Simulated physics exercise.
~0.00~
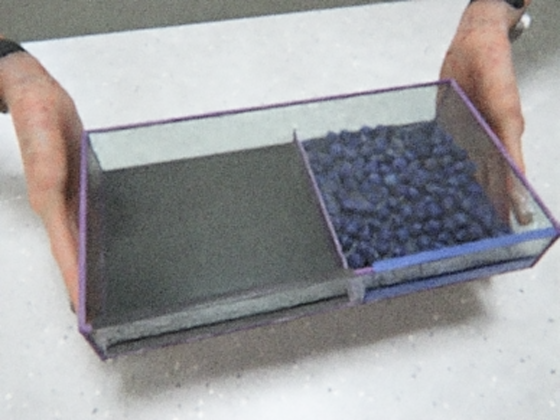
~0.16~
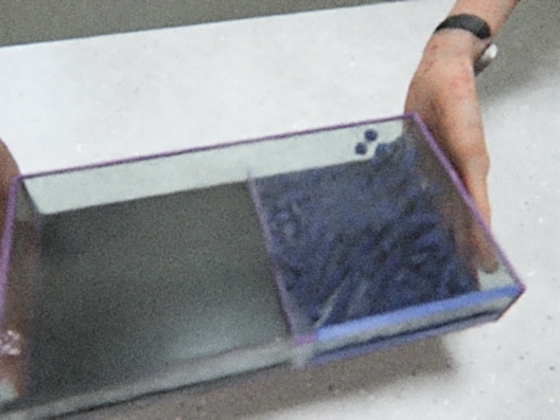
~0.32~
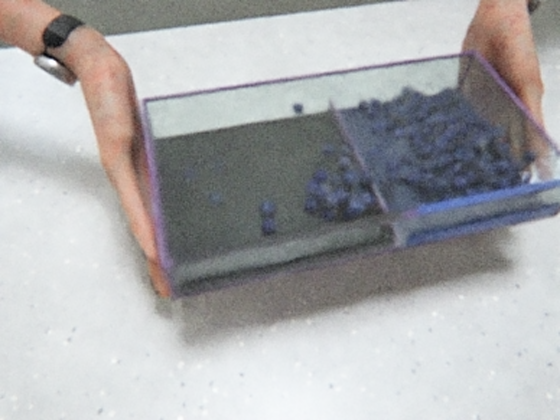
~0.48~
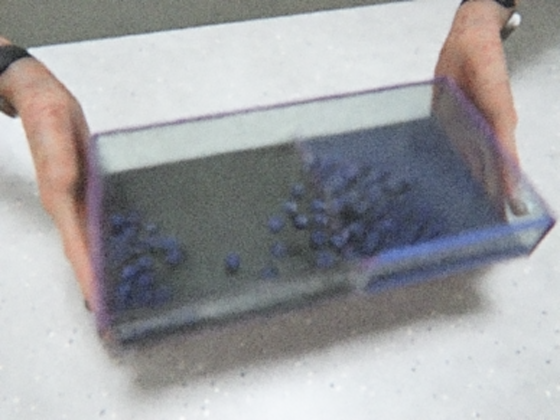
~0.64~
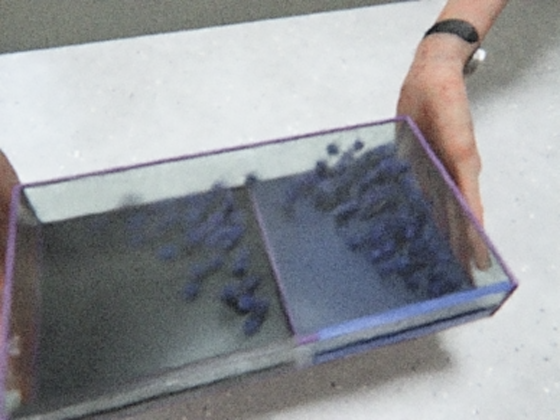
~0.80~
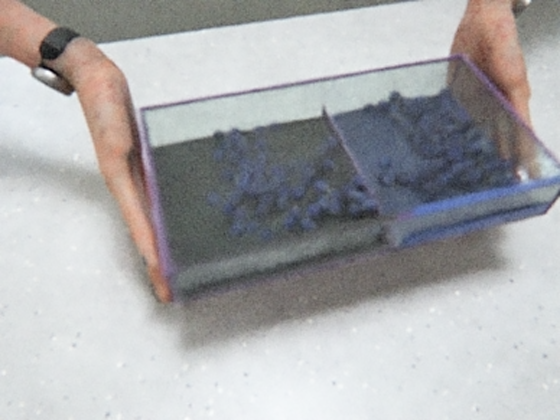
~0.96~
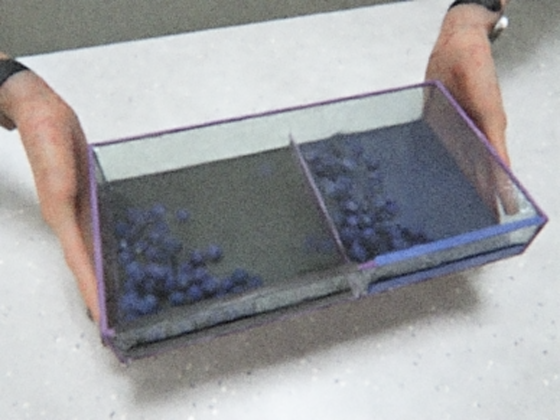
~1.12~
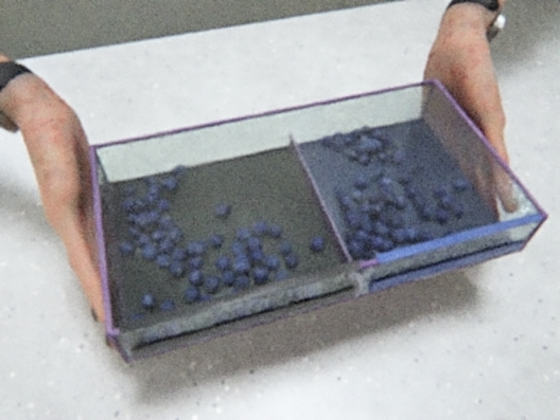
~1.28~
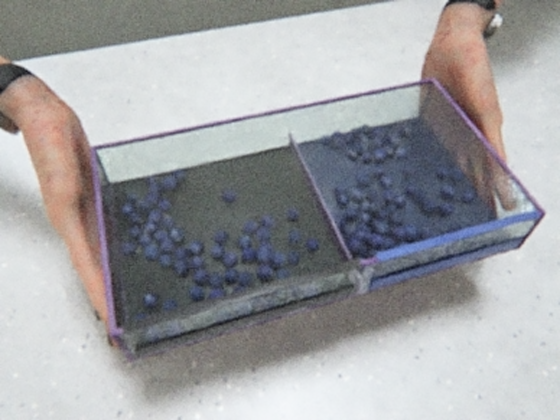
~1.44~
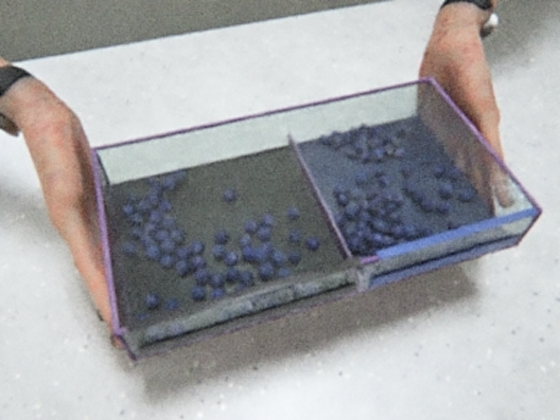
Blueberries scatter from the blue side into the black as hands shake the box, then settle across both.
